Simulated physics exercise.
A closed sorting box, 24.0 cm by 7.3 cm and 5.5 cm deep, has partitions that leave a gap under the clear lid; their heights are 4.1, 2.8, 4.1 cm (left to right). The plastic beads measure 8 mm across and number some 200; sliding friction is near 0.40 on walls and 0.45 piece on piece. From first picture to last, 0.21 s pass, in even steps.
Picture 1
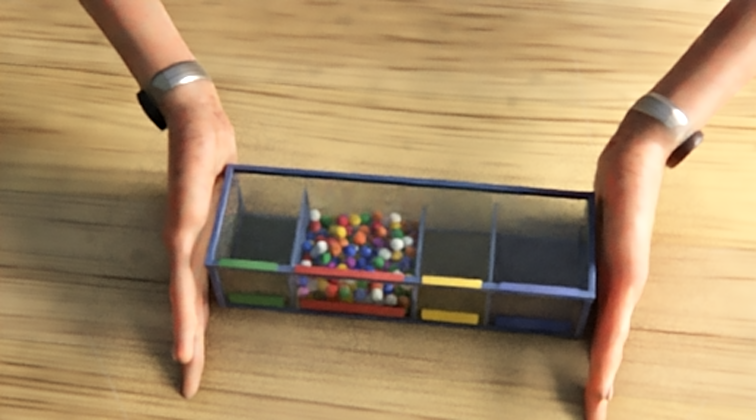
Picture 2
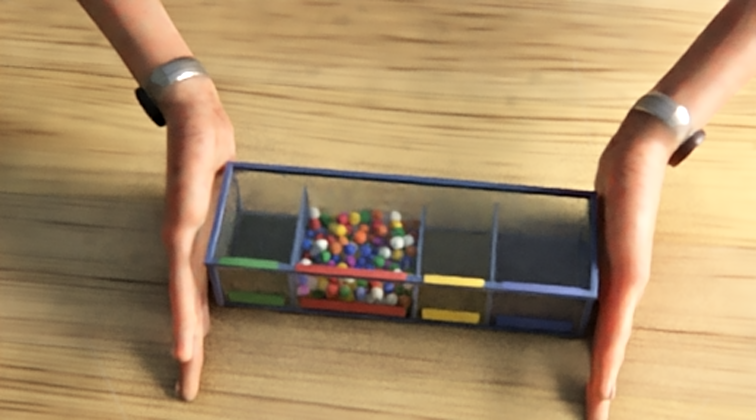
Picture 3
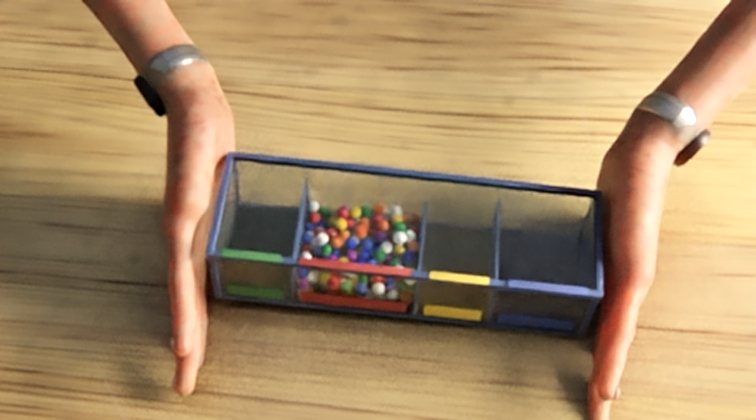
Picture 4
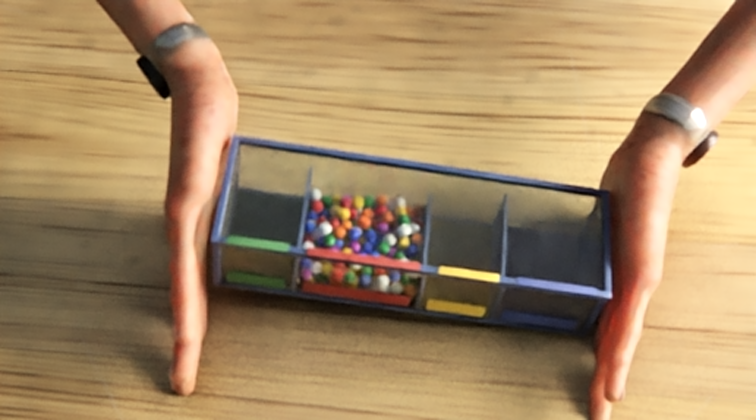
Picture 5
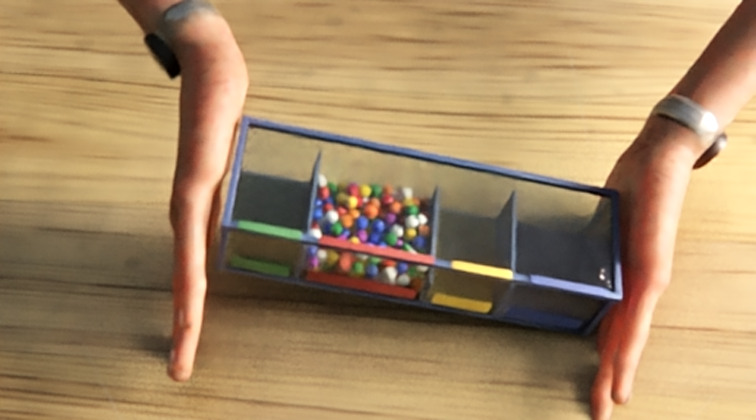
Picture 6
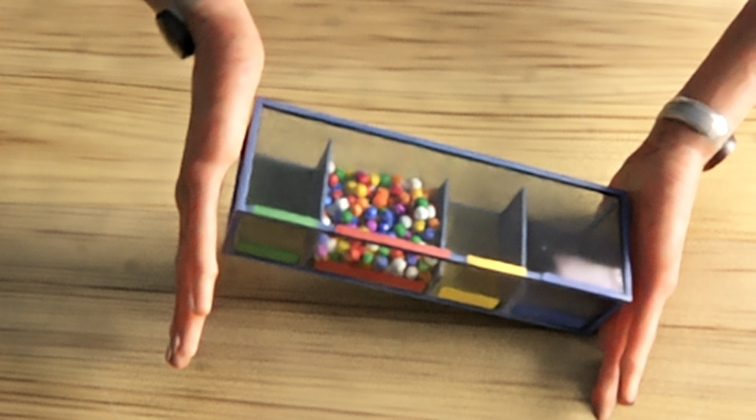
Two hands tilt a clear partitioned box down to the right, beads staying in the red section.
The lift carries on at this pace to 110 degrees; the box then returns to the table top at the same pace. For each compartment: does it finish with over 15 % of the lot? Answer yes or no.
Red no, blue yes, green no, yellow yes.
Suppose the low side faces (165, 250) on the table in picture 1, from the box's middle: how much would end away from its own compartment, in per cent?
About 25 per cent.
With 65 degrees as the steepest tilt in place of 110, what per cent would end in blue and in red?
In that case blue 10, red 65.
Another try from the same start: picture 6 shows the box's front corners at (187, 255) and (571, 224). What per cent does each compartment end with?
Red 80; blue 0; green 20; yellow 0.
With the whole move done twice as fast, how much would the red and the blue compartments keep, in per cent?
Red 5, blue 45.
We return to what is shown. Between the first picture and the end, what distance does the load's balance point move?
About 9.5 cm.
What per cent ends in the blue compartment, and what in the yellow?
Blue 40; yellow 55.
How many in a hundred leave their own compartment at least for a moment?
Some 100 per cent.
Then, 0.81 s after the last picture, tilt 110 degrees; red 25 %, blue 30 %, yellow 40 %.
Then, 1.35 s after the last picture, tilt 49 degrees; blue 40 %, yellow 55 %.
Then, 1.96 s after the last picture, tilt 0 degrees; blue 40 %, yellow 55 %.
In the end, red 0 %, blue 40 %, green 0 %, yellow 55 %.
